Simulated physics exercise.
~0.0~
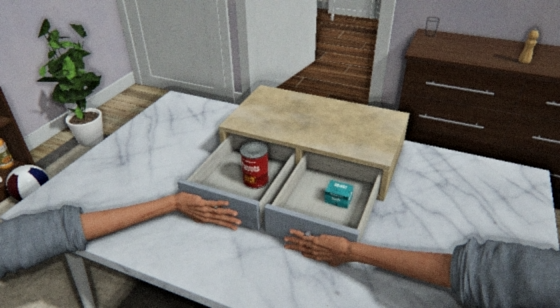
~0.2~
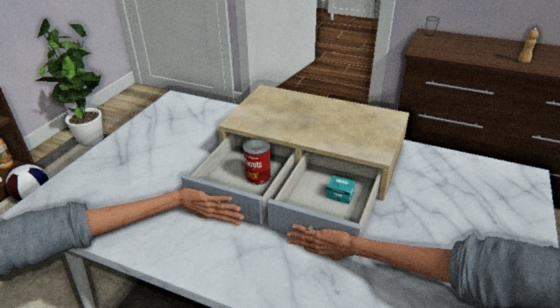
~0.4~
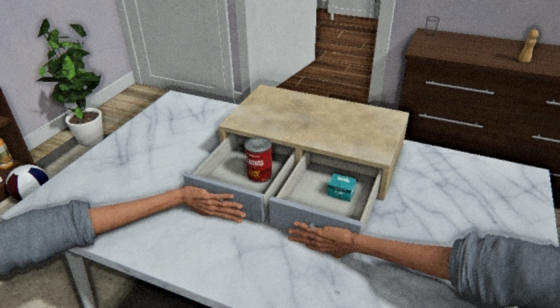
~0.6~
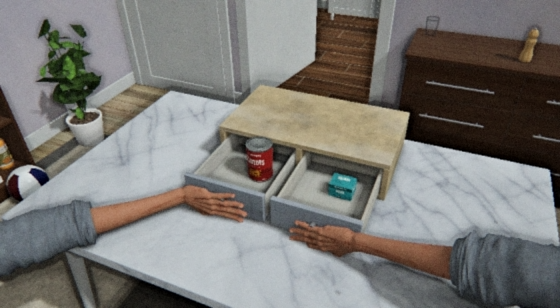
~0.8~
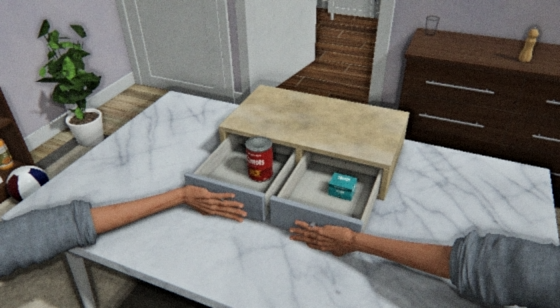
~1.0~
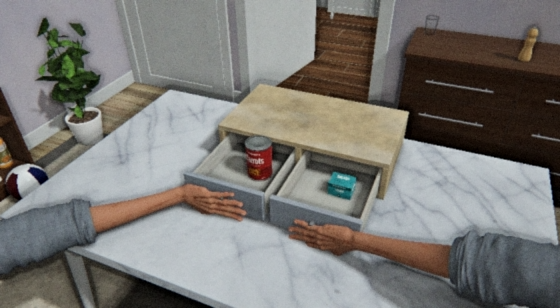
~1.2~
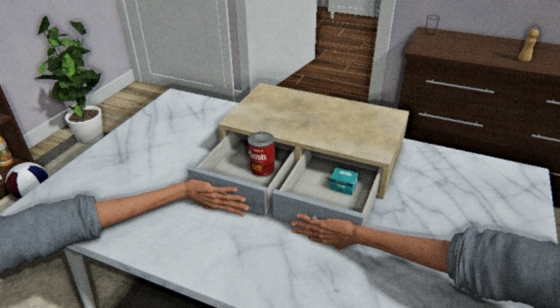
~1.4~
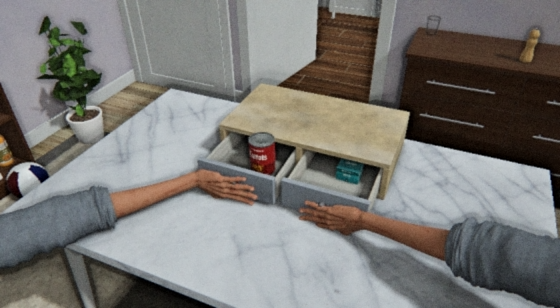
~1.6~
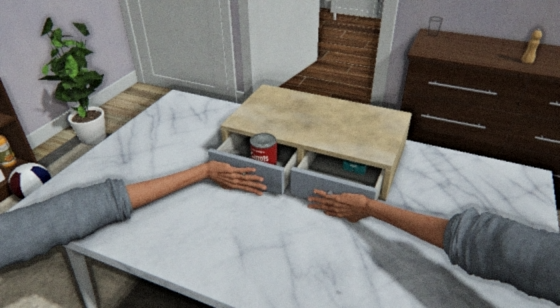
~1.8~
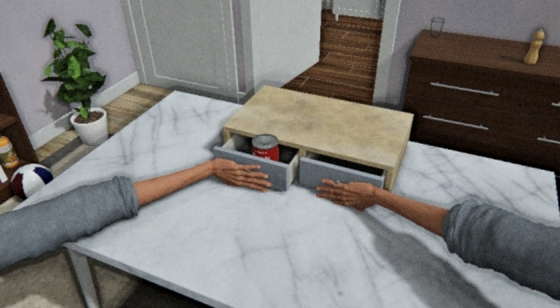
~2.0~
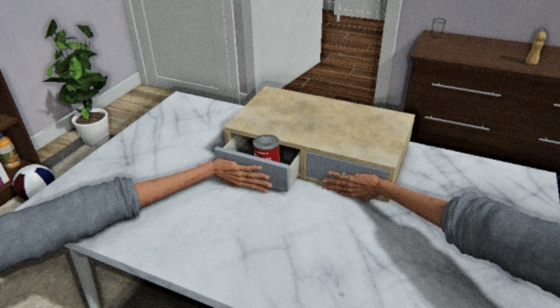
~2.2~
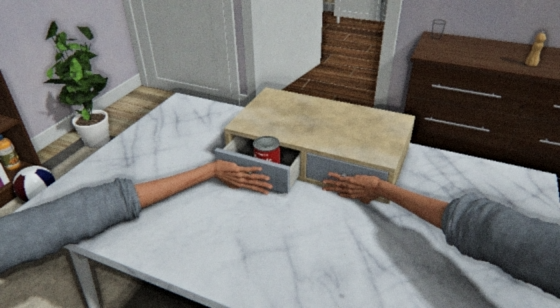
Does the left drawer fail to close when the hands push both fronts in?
Yes, the left drawer stays ajar with the red can still showing inside, while the right drawer shuts flush.
